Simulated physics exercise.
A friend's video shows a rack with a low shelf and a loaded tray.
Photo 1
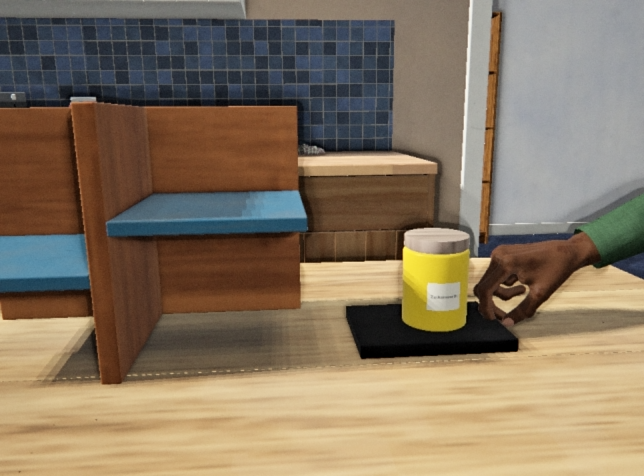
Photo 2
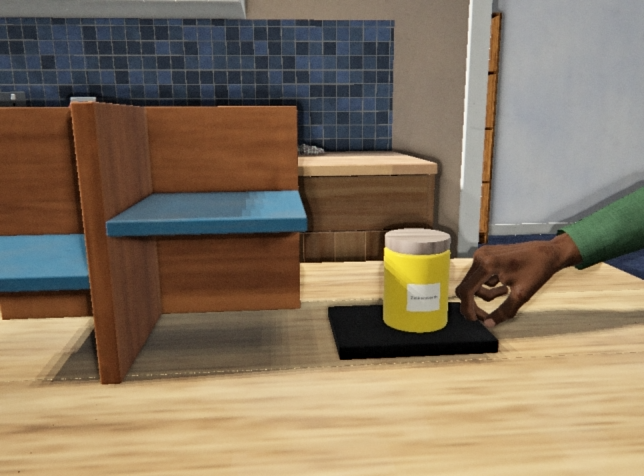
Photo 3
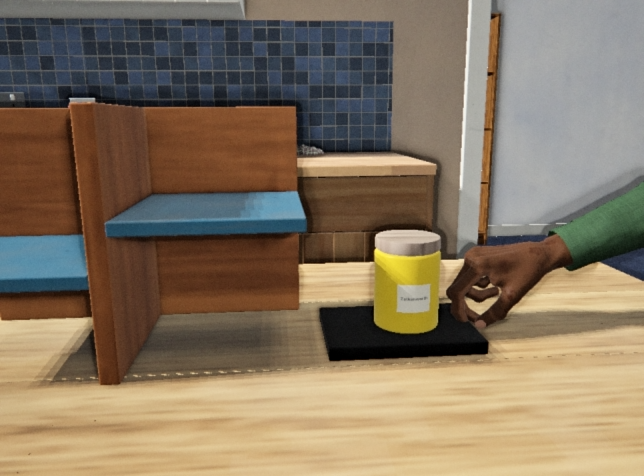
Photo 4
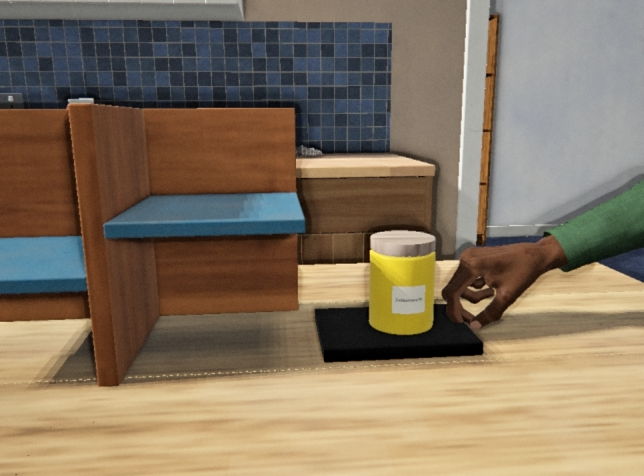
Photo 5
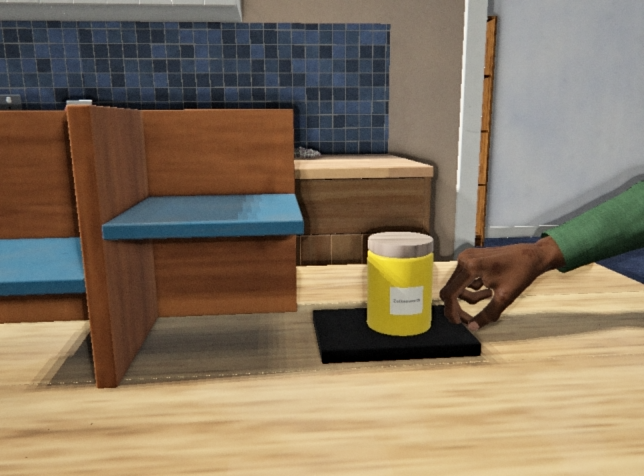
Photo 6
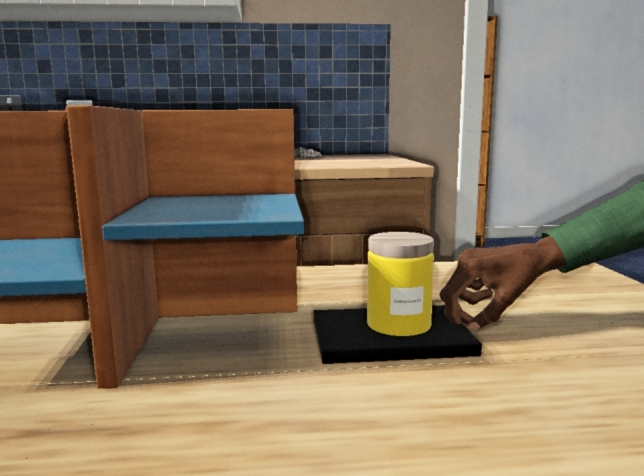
In this clip, a hand in a green sleeve slides a black board carrying a yellow jar a short way left across a wooden table, toward a wooden rack with blue shelves, then the movement slows until barely any is visible.
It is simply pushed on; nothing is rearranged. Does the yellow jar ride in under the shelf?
It goes under cleanly.
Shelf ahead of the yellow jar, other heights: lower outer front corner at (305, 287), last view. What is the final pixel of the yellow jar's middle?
It'd end up somewhere close to (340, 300).
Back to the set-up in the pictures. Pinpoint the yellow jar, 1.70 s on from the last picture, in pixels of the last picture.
Predicted centre: Roughly (291, 287).
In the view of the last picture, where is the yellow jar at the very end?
Looks like it settles somewhere around (236, 289).
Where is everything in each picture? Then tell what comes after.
The first frame shows hand sliding it forward; yellow jar (436, 278); shelf (127, 230).
The second frame shows hand sliding it forward; yellow jar (416, 278); black board (406, 328).
The third frame shows hand sliding it forward; yellow jar (406, 280); shelf (126, 230).
The fourth frame shows hand sliding it forward; yellow jar (401, 281); black board (392, 330).
The fifth frame shows hand sliding it forward; yellow jar (400, 282); shelf (123, 233).
The sixth frame shows hand sliding it forward; yellow jar (400, 282); black board (390, 331).
Then, 0.90 s later than the last frame, yellow jar riding along near (352, 284).
Then, 1.70 s later than the last frame, yellow jar riding along near (291, 287).
When it is over, the yellow jar passes below, near (236, 289).
